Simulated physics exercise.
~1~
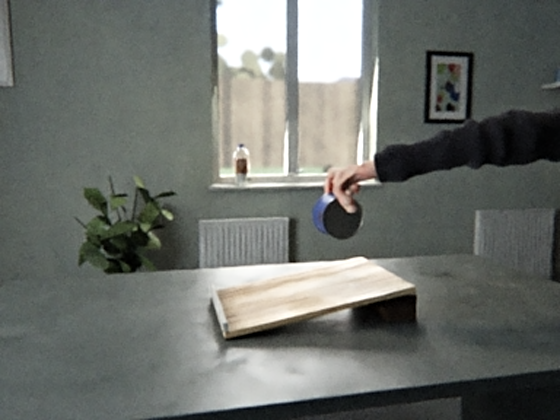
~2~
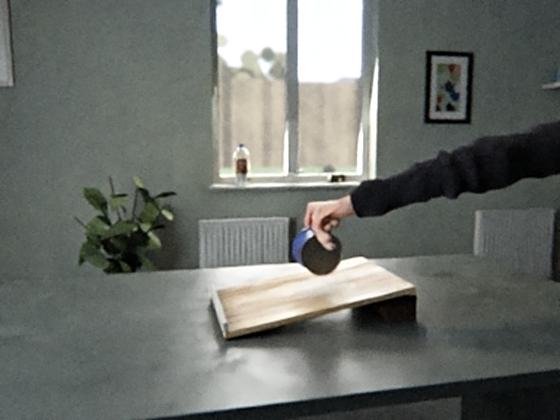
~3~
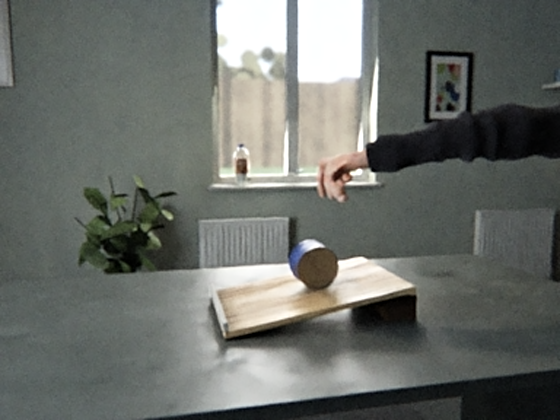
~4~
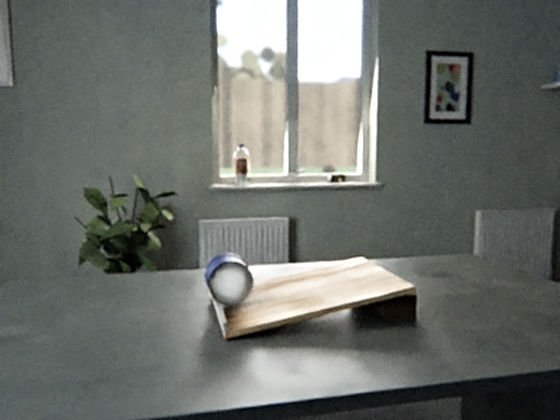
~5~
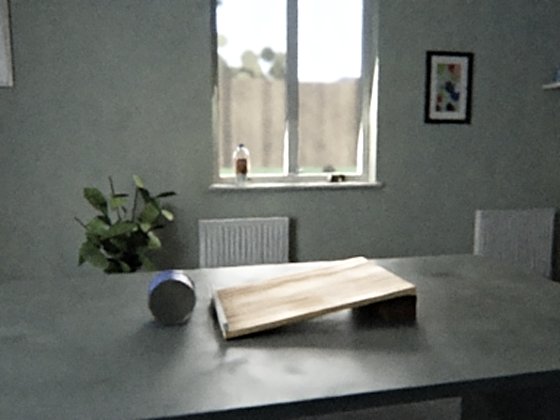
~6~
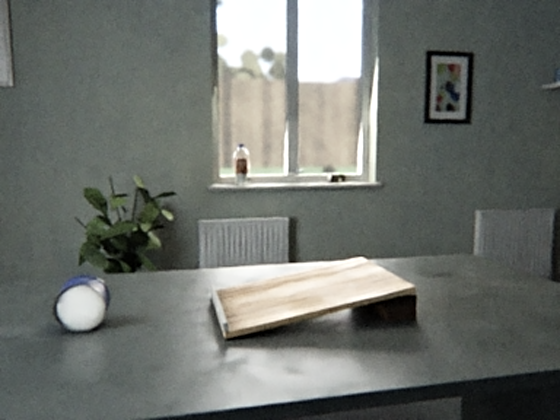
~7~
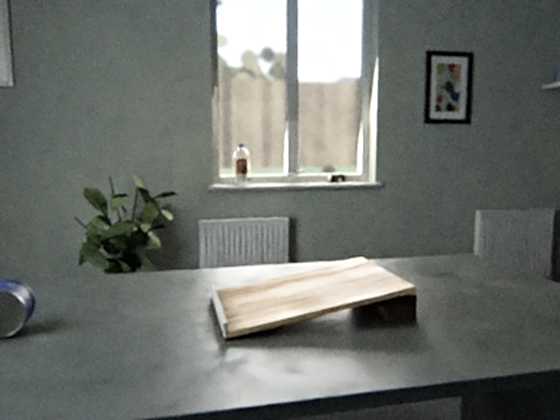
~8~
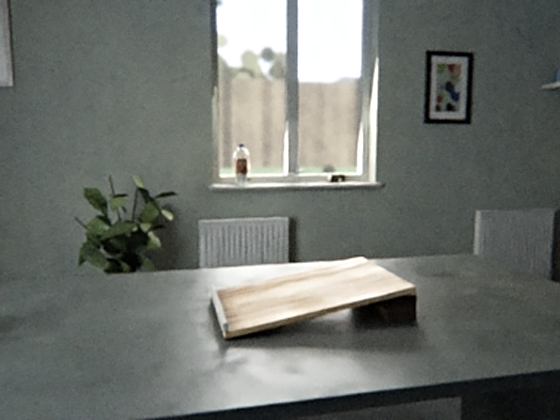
A blue tub rolled down a sloping wooden board after a hand lowered it onto the surface, let go and drew back. It continued left off the board and across the dark table until it went out of view, leaving the board in place.
